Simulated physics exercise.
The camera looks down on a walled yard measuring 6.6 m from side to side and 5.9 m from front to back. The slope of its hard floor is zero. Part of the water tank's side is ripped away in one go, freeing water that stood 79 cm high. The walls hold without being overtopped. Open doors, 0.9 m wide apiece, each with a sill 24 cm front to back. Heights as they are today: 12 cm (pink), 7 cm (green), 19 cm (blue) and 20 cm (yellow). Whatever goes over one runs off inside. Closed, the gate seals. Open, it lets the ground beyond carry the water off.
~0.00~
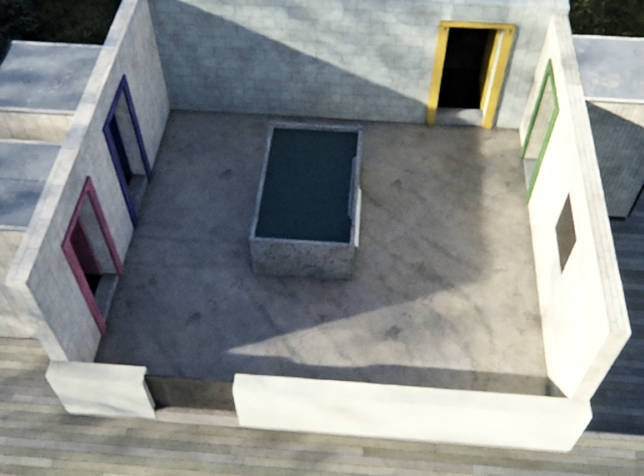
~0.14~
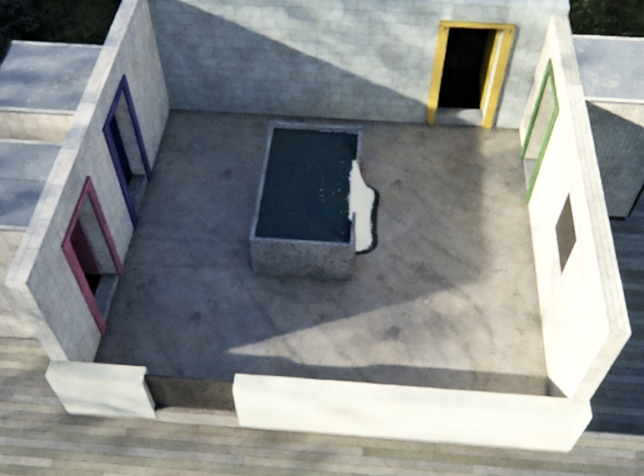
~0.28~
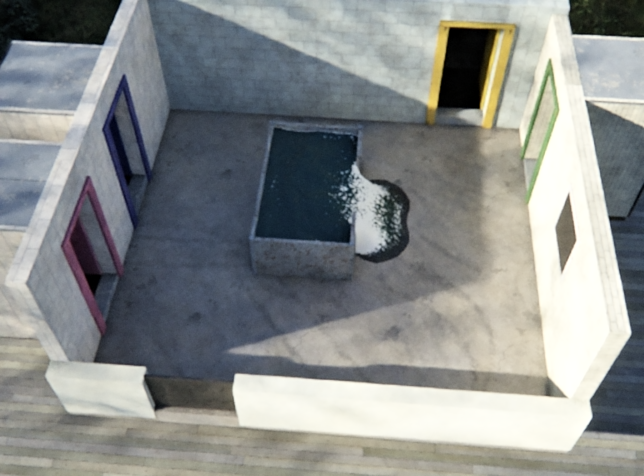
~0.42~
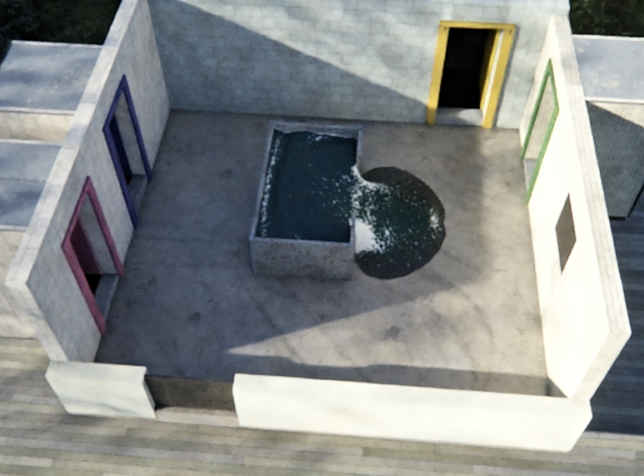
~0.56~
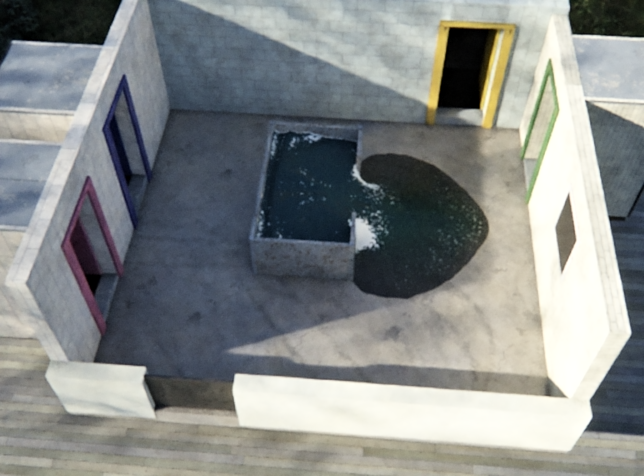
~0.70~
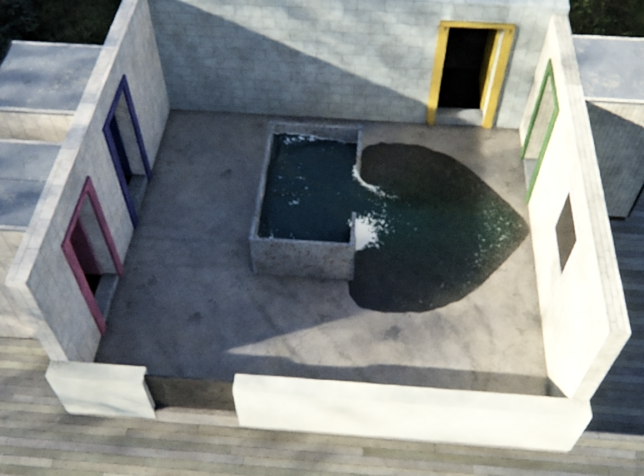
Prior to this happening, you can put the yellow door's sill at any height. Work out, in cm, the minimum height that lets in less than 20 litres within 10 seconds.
I would say 12 cm.
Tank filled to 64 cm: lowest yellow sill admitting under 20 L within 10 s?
You'd need a step of close to 10.0 cm.
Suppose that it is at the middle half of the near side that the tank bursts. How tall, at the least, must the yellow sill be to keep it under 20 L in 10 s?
Then 7.5 cm.
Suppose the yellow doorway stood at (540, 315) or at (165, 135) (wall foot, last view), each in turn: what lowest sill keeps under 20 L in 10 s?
In turn: About 17 cm, about 9.0 cm.
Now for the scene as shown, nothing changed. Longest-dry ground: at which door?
Blue.
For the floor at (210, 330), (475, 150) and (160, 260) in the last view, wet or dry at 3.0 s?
First bone-dry, second wet through, third bone-dry.
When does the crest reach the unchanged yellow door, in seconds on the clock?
The level tops out around 2.6 s.
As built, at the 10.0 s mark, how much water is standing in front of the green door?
Lab note: Depth approx. 7.5 cm.
After 1.4 s water covers 30 % of the floor, deepest (40 cm) near (526, 240); 3 cm at the yellow door, 0 litres in over its 20 cm sill.
After 3.0 s water covers 40 % of the floor, deepest (30 cm) near (546, 425); 16 cm at the yellow door, 1 litre in over its 20 cm sill.
After 10.0 s water covers 100 % of the floor, deepest (14 cm) near (258, 206); 7 cm at the yellow door, 1 litre in over its 20 cm sill.
At the yellow door as built, the water arrived by 1.2 s and peaked near 19 cm at 2.6 s.
With a sill of 10 cm, 38 litres would have come in within the 10 s; with 13.5 cm, 12 litres. So under 20 litres takes about 12 cm.
